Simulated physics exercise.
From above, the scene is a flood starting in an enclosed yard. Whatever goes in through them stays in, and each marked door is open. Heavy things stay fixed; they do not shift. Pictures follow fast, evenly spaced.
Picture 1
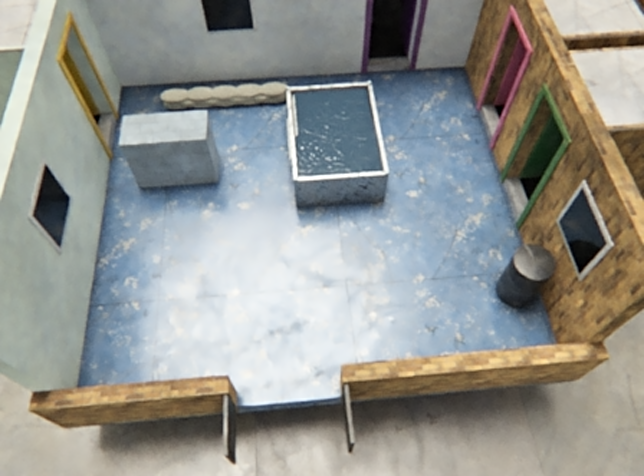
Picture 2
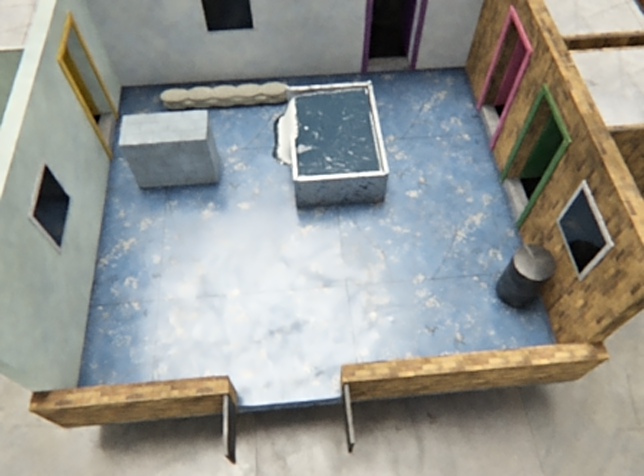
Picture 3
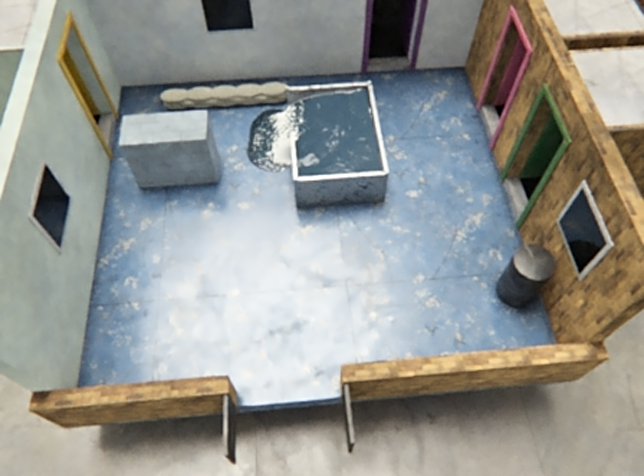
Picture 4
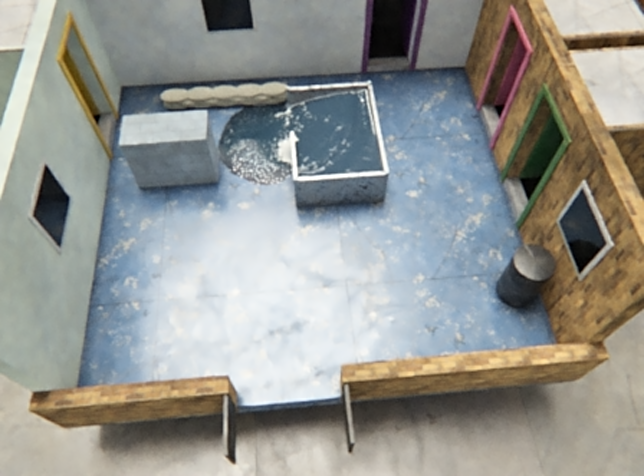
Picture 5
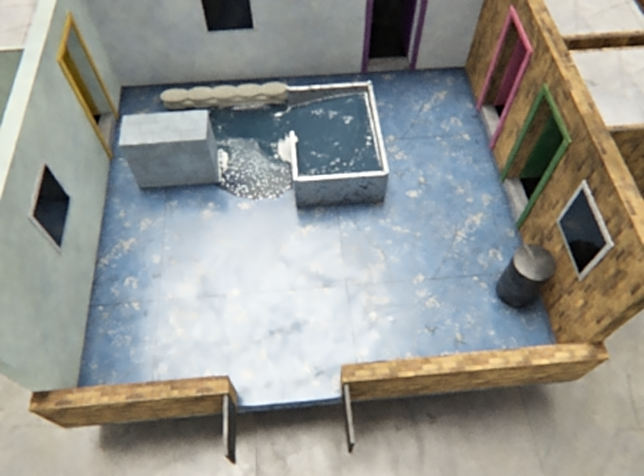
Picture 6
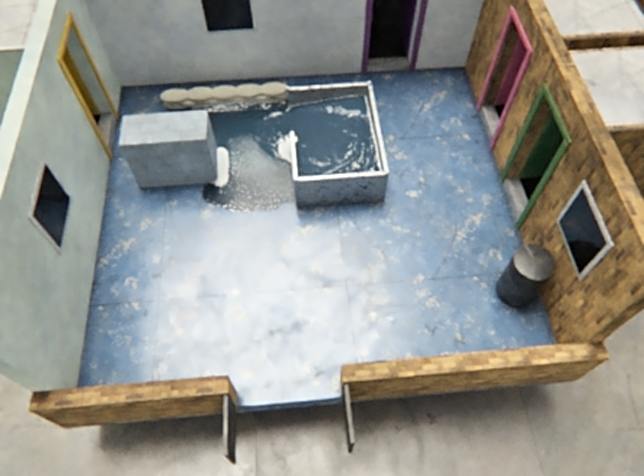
The clip opens on a walled yard seen from above, with still water in an open tank near a pale block and a dark barrel. Water pours from the tank's left side and spreads leftward across the blue floor in a foamy sheet, reaching the block and passing partly out of sight behind it.
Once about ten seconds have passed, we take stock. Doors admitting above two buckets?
In order: Green door: Within two buckets; pink door: Within two buckets; yellow door: Exceeds two buckets; purple door: Within two buckets.
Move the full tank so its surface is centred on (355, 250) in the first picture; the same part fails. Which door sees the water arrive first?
Note: The yellow-painted one.
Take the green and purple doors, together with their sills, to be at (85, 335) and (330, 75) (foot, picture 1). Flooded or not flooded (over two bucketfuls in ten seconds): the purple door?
Checking it, I find the purple door escapes flooding.
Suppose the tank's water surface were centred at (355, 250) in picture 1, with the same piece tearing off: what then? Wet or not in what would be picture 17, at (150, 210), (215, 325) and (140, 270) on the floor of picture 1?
As listed: Reached, reached, reached.
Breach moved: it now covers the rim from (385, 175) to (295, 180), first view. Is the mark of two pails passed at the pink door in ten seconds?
I'd say the pink door stays shy of the line.
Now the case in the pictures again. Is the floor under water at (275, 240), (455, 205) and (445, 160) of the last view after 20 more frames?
As listed, the points end up soaked, high and dry and high and dry.
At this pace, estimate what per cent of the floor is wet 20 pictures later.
Some 50 per cent.
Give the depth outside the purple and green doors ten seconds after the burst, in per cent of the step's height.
I'd put it at close to 10 and 20 per cent.
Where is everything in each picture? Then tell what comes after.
The first frame shows still water in the open tank at (335, 131).
In the second frame, water pours out at (293, 129) and has run to (283, 161).
In the third frame, the front is at (254, 158), out from the gap at (293, 130).
In the fourth frame, water pours out at (293, 131) and has run to (225, 155).
In the fifth frame, water pours out at (293, 131) and has run to a hidden place.
In the sixth frame, water pours out at (293, 131) and has run to a hidden place.
A moment on, water covers 15 % of the floor; the green door not reached, the pink door not reached, the yellow door wet at the sill, nothing in, the purple door not reached.
Next, water covers 30 % of the floor; the green door not reached, the pink door not reached, the yellow door over two buckets in, the purple door not reached.
Then, water covers 50 % of the floor; the green door not reached, the pink door not reached, the yellow door far over two buckets in, the purple door not reached.
Later, water covers 60 % of the floor; the green door not reached, the pink door wet at the sill, nothing in, the yellow door far over two buckets in, the purple door wet at the sill, nothing in.
In the end, water covers 90 % of the floor; the green door wet at the sill, nothing in, the pink door wet at the sill, nothing in, the yellow door far over two buckets in, the purple door wet at the sill, nothing in.
